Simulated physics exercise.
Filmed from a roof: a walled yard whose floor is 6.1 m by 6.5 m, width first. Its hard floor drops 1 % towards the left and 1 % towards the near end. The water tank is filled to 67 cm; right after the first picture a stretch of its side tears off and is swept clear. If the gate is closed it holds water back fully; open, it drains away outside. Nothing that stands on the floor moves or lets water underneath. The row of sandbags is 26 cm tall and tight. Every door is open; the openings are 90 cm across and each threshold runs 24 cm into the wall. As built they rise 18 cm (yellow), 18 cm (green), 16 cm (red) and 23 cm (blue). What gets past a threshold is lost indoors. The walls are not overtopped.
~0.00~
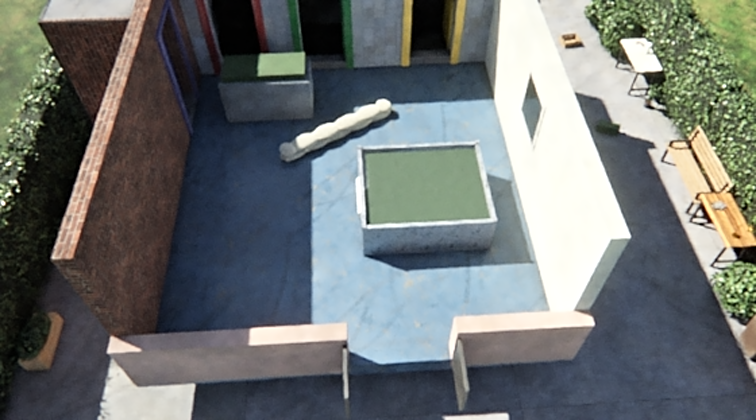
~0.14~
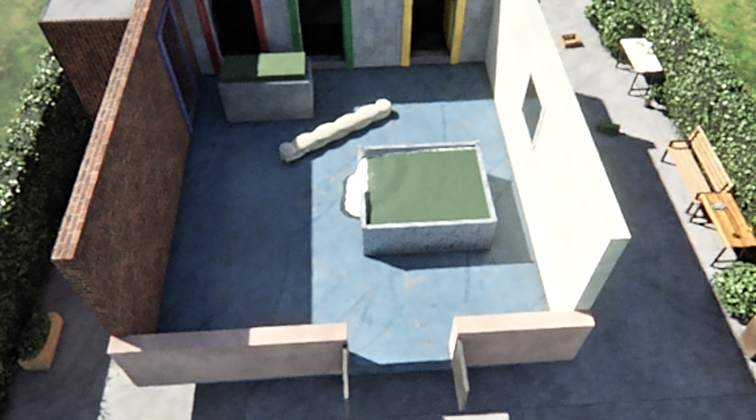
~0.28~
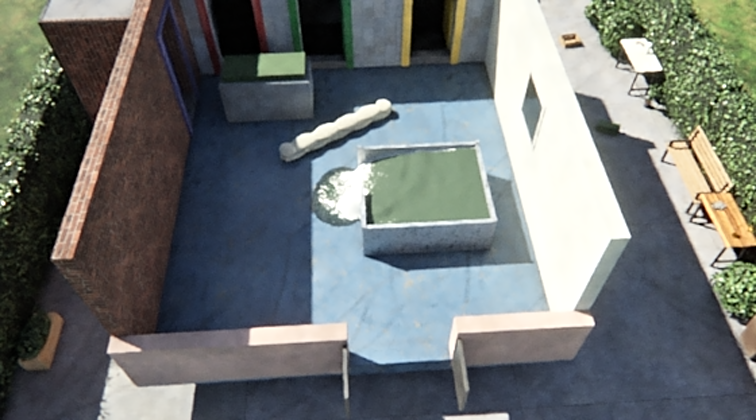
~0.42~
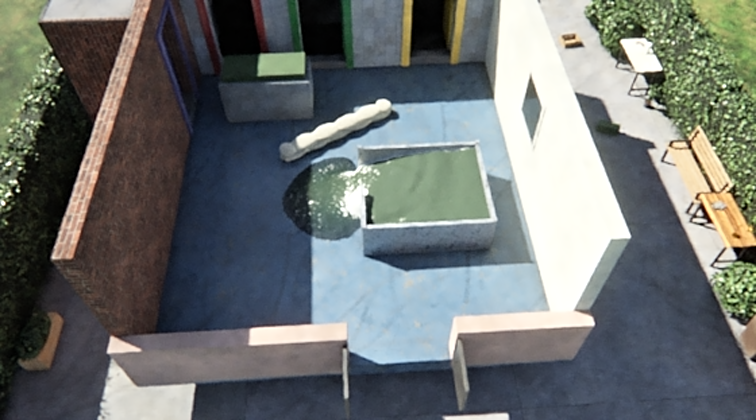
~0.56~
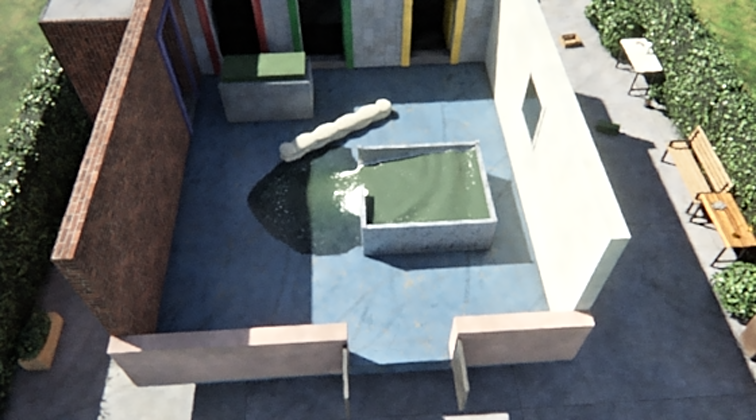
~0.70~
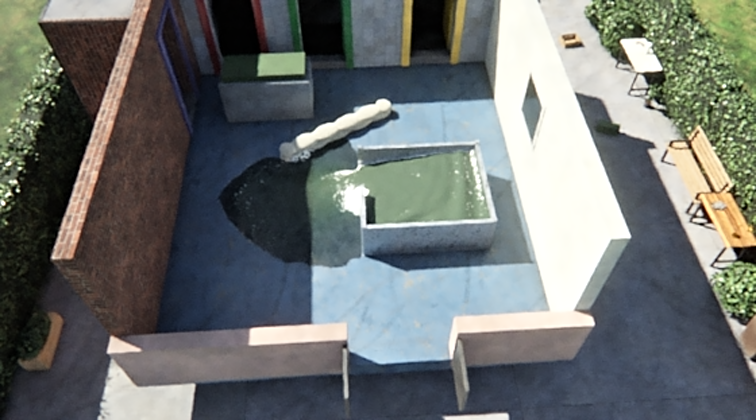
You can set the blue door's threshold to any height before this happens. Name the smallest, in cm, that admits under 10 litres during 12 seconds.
At least 9 cm or so.
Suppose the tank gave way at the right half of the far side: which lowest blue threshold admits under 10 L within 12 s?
Some 11.0 cm.
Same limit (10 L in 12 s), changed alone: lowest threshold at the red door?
Roughly 11.5 cm at red.
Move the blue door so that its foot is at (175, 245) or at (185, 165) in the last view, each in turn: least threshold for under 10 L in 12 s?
About 19 and 23 cm.
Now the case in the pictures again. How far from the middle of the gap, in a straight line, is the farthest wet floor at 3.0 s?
Roughly 4.8 m.
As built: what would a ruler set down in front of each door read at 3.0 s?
In cm: Yellow 0, green 0, red 10, blue 9.
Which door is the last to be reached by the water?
Last comes the yellow one.
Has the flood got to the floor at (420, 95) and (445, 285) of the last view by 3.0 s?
In that order: Dry, not reached.
After 1.4 s water covers 25 % of the floor, deepest (34 cm) near (351, 191); it has not reached the blue door.
After 3.0 s water covers 40 % of the floor, deepest (28 cm) near (153, 351); 9 cm at the blue door, 0 litres in over its 23 cm threshold.
After 12.0 s water covers 95 % of the floor, deepest (12 cm) near (151, 362); 7 cm at the blue door, 0 litres in over its 23 cm threshold.
At the blue door as built, the water arrived by 1.7 s and peaked near 11 cm at 7.4 s.
Run again over the same 12 s with other heights there, 28 litres in over 7 cm, 3 litres over 11.5 cm. The limit of 10 litres is kept from about 9 cm up.
